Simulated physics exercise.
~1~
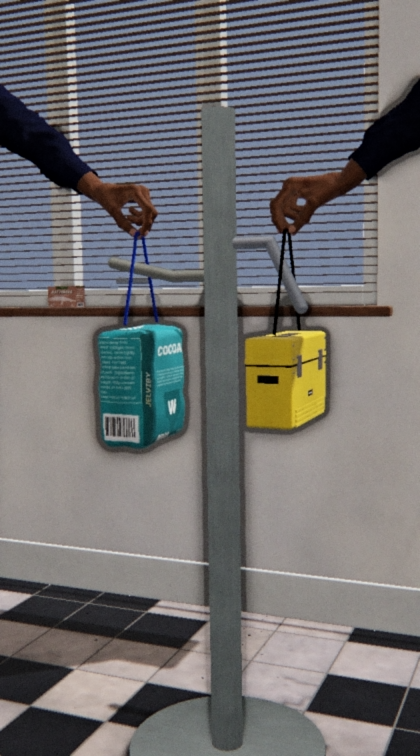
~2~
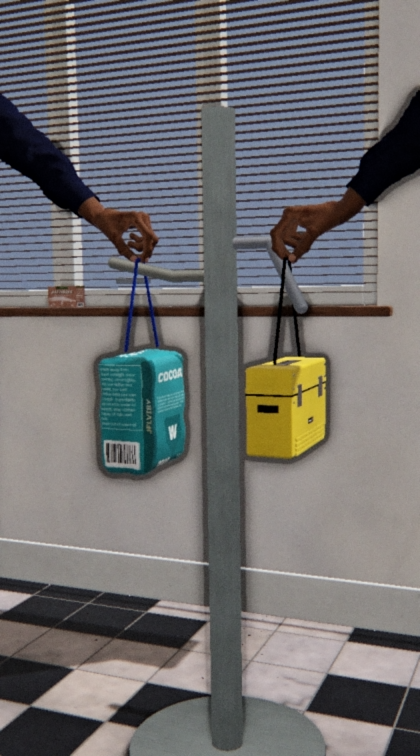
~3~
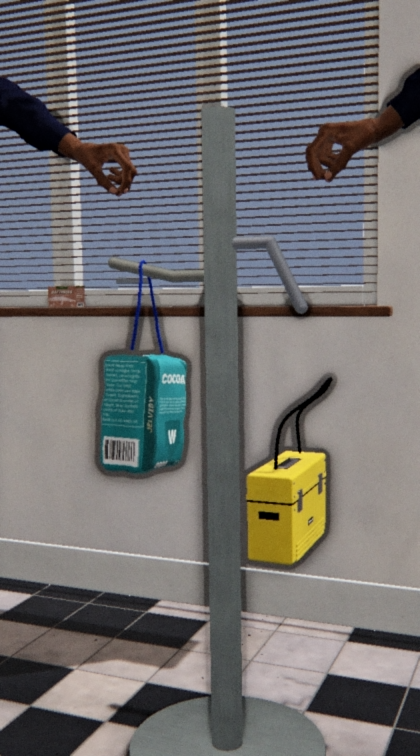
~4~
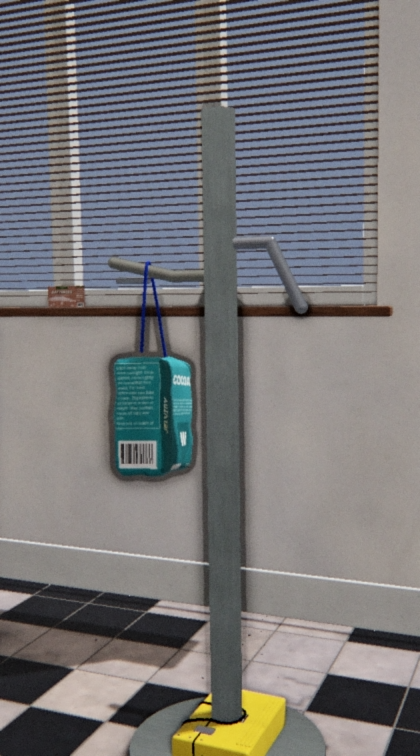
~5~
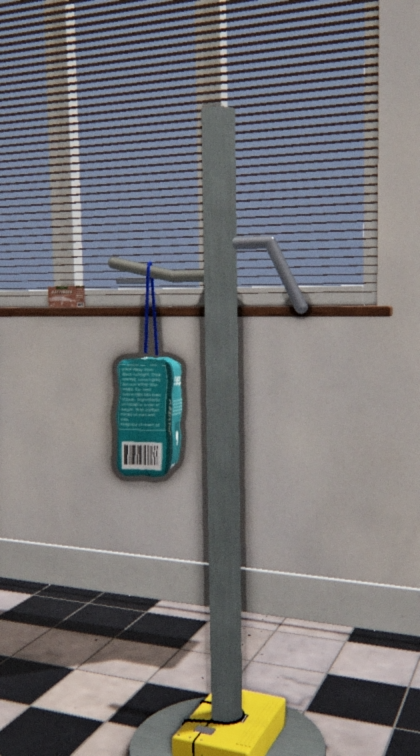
Turquoise sack and yellow case lowered by two hands onto a stand, the sack staying hung, the case dropping to its base.
